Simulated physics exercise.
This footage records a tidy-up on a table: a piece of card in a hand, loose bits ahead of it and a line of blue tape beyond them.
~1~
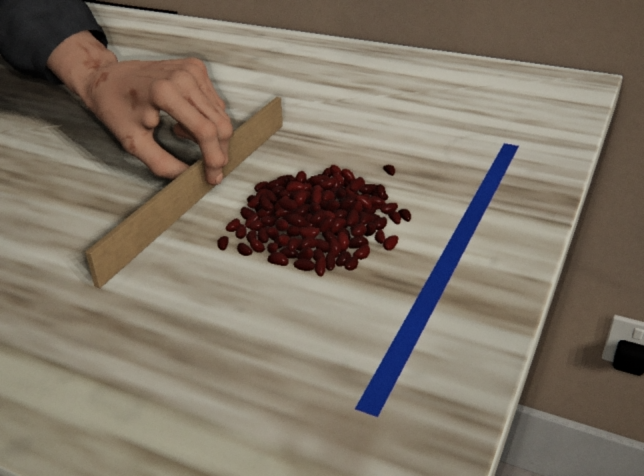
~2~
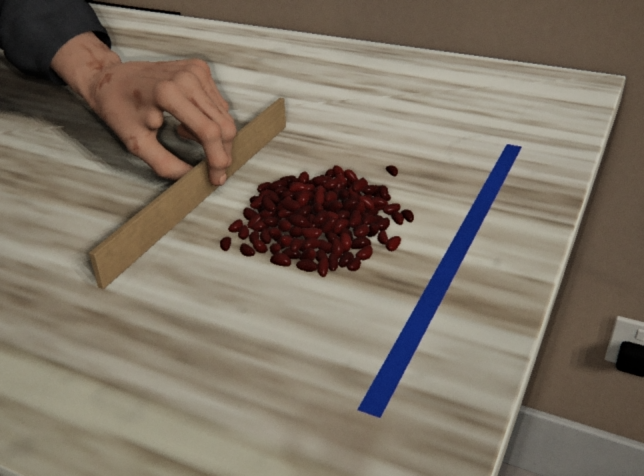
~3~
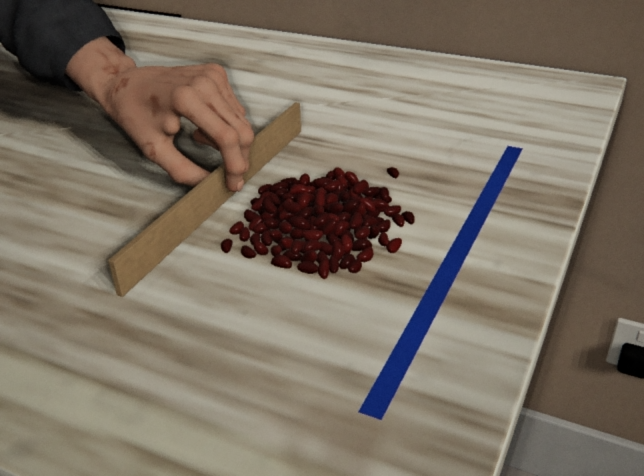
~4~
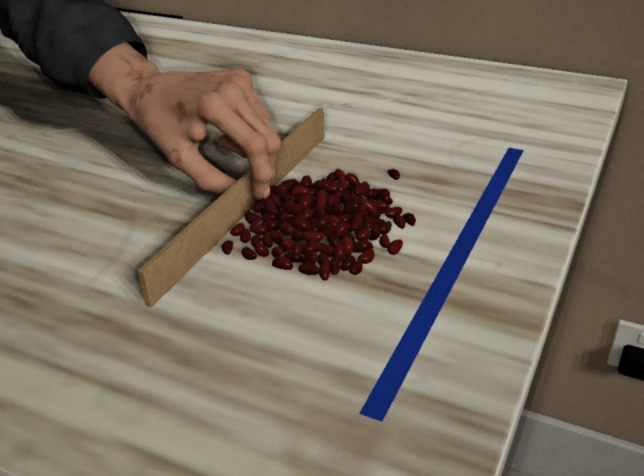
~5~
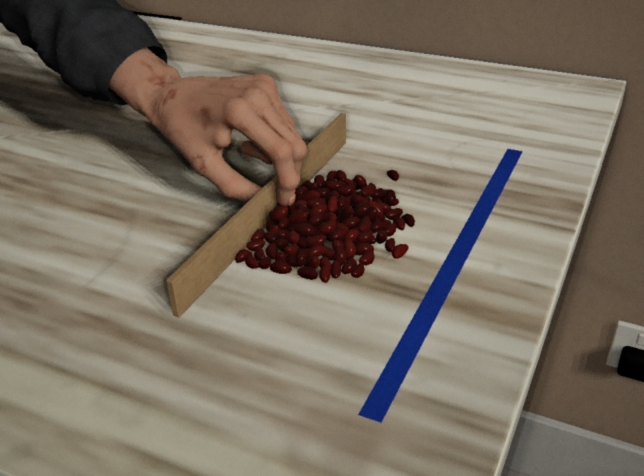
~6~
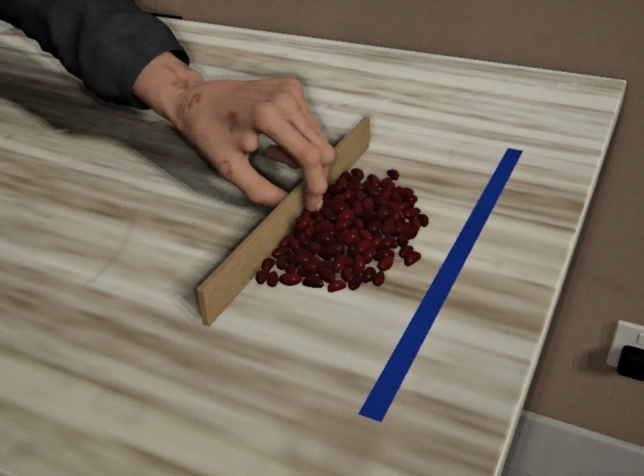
On a light wood-patterned table, a hand held a brown strip of card still beside a heap of dark red beans, then slid it rightward, pushing them closer to the blue tape.
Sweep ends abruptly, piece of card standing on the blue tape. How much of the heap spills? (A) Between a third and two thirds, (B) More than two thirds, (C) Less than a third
The answer is C.
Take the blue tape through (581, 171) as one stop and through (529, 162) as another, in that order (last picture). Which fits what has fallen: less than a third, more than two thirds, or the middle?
Over two thirds, then one to two thirds.
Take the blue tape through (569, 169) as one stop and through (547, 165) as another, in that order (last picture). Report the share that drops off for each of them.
It would come to 90 percent in the first case and 70 percent in the second.
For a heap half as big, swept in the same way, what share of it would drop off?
About 0 in a hundred.
Just after the last frame, piece of card still moving, near (385, 207); heap all on the table, its front near (494, 272).
A moment on, piece of card stopped at the blue tape; heap about a tenth over the edge.
Further on, piece of card stopped at the blue tape; heap roughly a quarter over the edge.
When it is over, piece of card stopped at the blue tape; heap roughly a quarter over the edge.
